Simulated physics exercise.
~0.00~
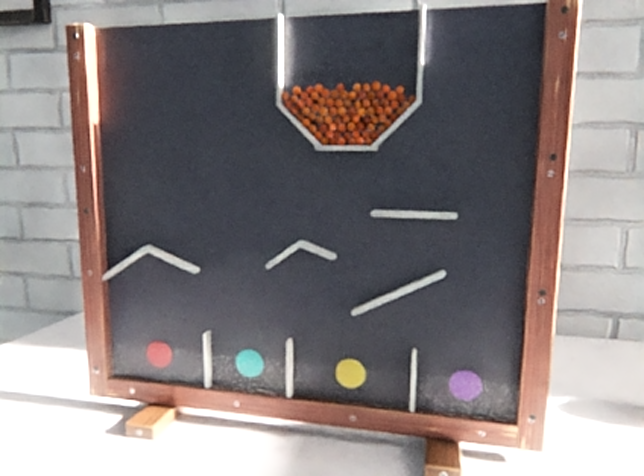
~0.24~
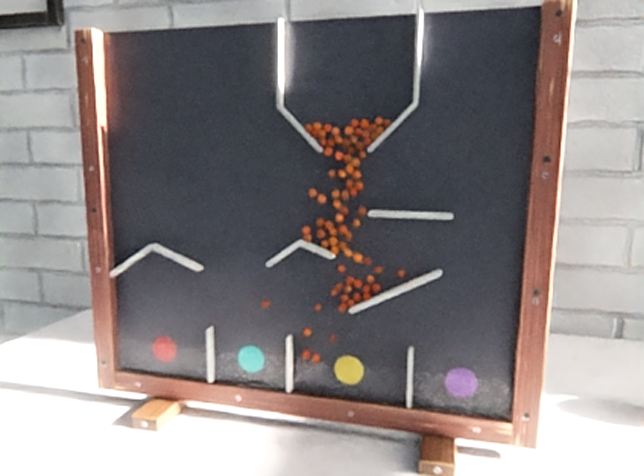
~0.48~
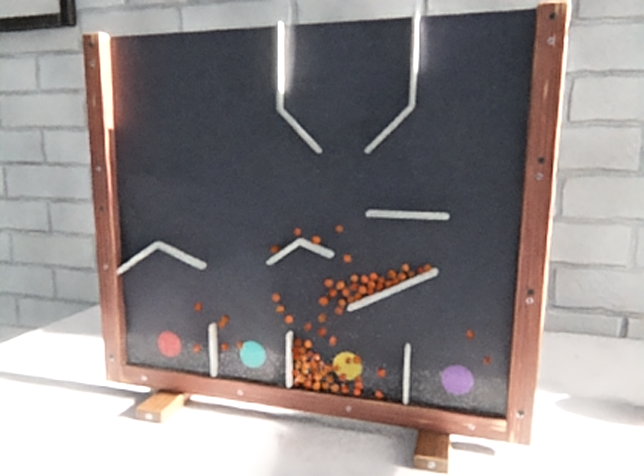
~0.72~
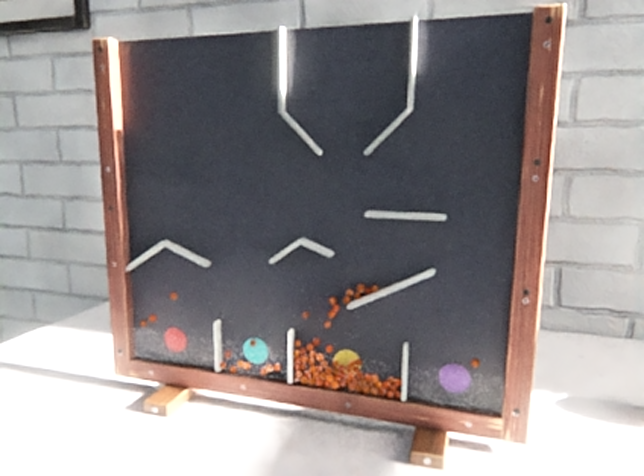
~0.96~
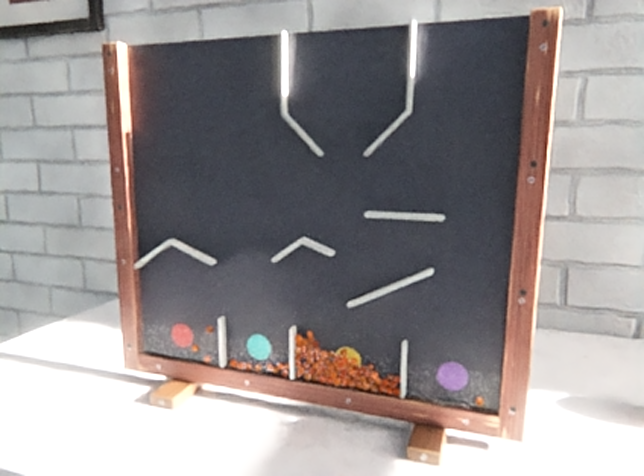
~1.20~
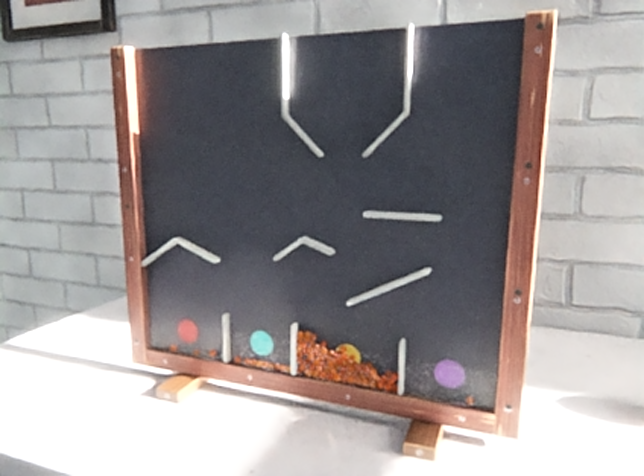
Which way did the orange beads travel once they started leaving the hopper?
They moved down, spilling over the ledges towards the bins at the bottom of the case.
